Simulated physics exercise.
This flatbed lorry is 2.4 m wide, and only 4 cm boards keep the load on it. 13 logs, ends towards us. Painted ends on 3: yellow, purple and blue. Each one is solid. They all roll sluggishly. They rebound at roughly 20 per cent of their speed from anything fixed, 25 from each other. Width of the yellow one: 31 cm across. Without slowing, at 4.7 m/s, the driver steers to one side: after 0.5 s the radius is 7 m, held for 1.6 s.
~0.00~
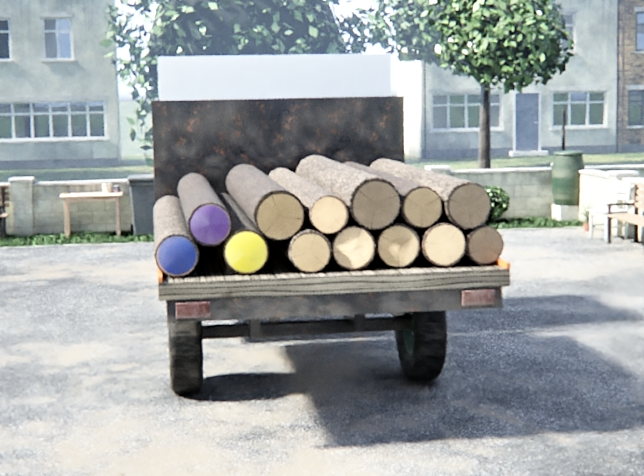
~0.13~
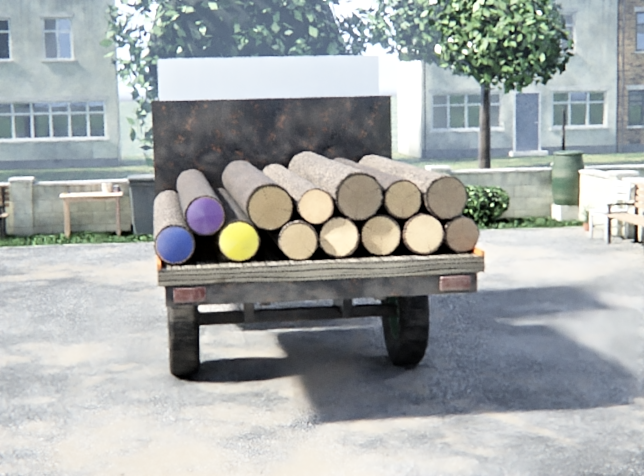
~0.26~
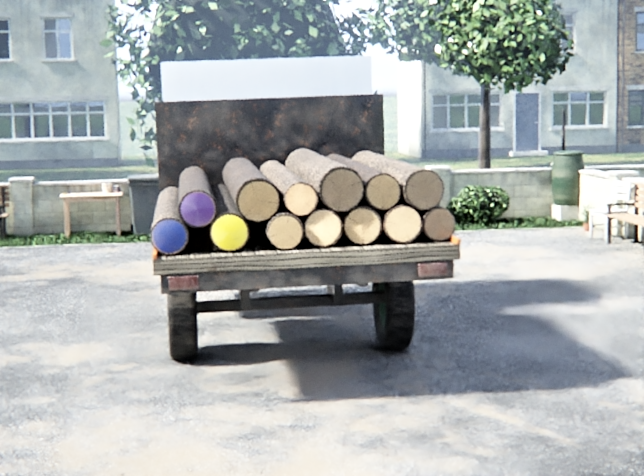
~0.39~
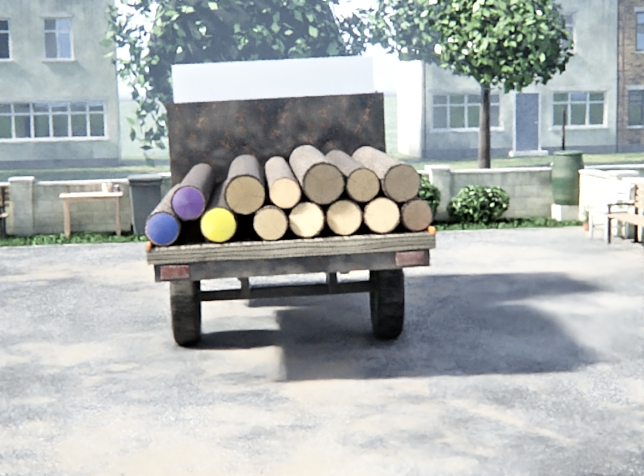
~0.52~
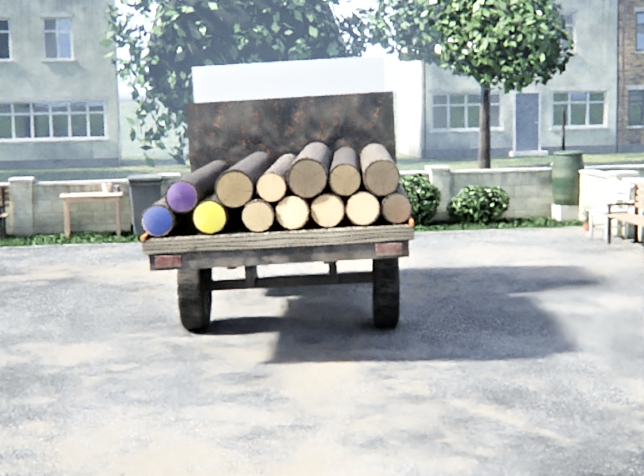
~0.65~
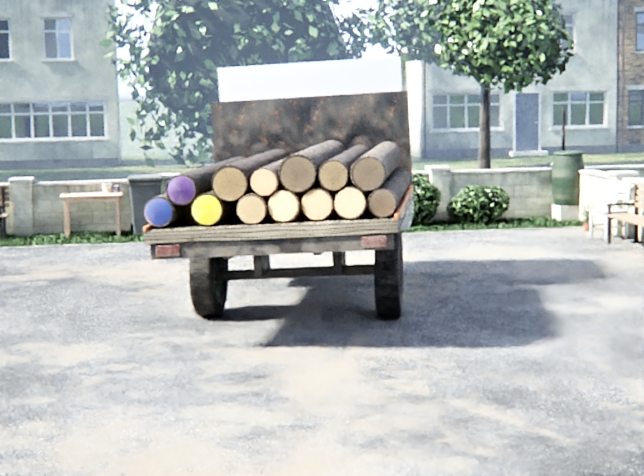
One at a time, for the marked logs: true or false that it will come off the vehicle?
Yellow: True. Purple: True. Blue: True.
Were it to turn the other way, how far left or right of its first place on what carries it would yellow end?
It would finish around 0 centimetres right of its start.
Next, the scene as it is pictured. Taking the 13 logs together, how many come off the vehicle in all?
Counted up, it is 8.
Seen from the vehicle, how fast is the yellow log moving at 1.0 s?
It moves at about 0.4 m/s.
Then, 1.0 s in, yellow is on the deck, 50 cm from the left edge, rolling left; purple is up on others, 30 cm from the left edge, rolling left; blue is on the deck, 5 cm from the left edge, rolling left; 0 gone from the deck.
Then, 1.4 s in, yellow is on the deck, 20 cm from the left edge, rolling left; purple is over the left board and falling; blue is over the left board and falling; 2 gone from the deck.
Then, 1.8 s in, yellow is over the left board and falling; purple is over the left board and gone; blue is over the left board and gone; 4 gone from the deck.
In the end (3.7 s), yellow is over the left board and gone; purple is over the left board and gone; blue is over the left board and gone; 8 gone from the deck.
